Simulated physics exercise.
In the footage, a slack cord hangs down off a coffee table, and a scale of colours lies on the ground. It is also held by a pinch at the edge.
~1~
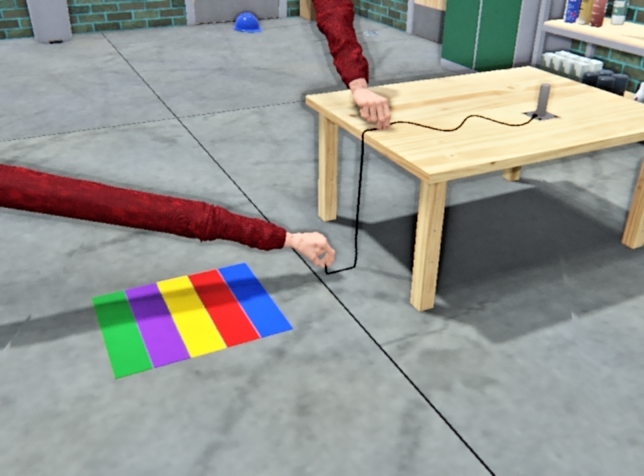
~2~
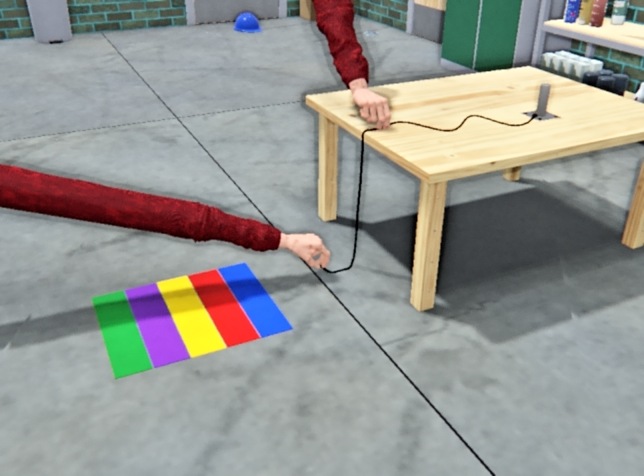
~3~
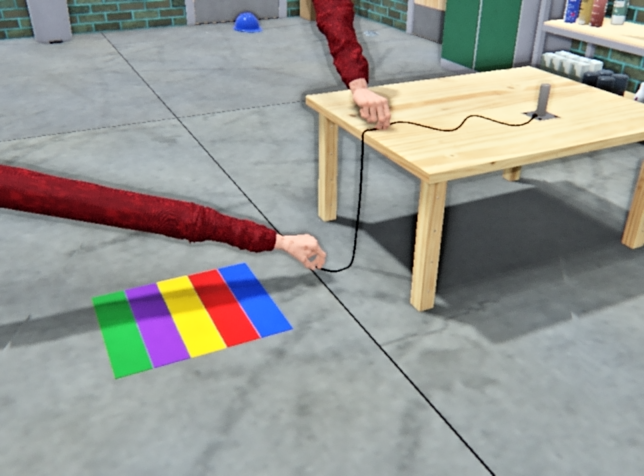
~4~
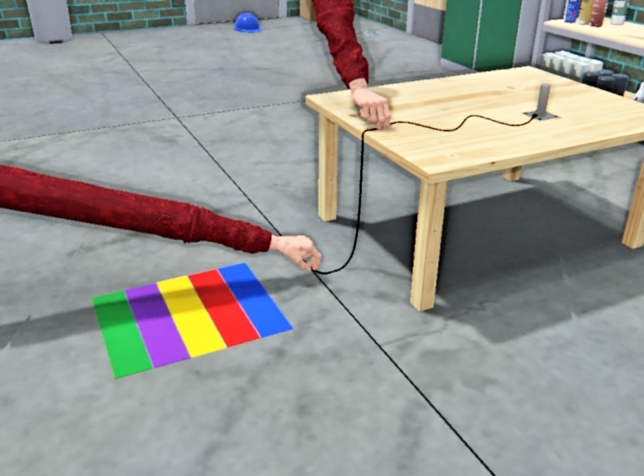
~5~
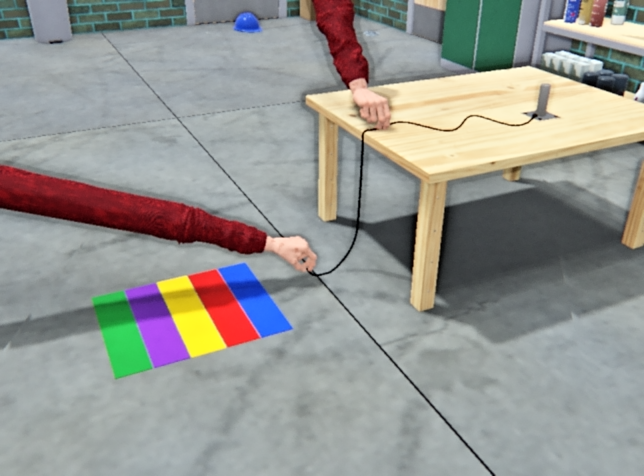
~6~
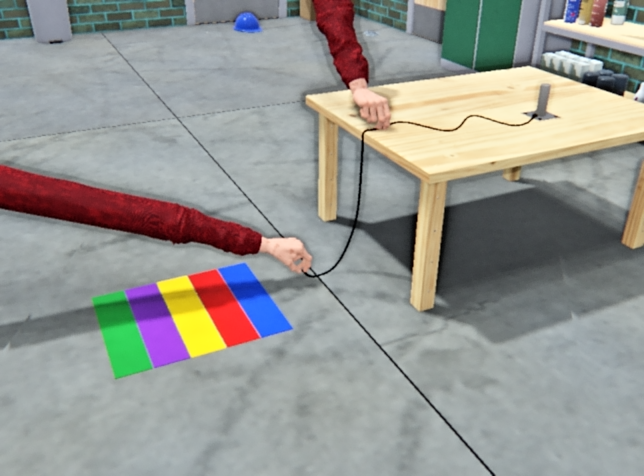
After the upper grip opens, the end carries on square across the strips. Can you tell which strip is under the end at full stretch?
Yes, the purple one.
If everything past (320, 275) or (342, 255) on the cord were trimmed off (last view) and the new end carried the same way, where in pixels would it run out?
Case by case: Roughly (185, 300), then roughly (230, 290).
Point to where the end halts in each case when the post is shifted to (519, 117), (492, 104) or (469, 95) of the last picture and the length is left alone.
First (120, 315), then (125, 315), and last (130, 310).
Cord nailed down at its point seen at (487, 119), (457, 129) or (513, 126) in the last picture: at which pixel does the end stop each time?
(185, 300), (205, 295), (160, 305).
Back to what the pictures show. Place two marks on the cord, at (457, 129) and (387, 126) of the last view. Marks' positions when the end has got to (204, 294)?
(411, 129) and (360, 173), approximately.
Soon after, end near (204, 294); over red.
After that, end near (171, 302); over yellow.
At the stop, end near (151, 307); over purple. The purple one.
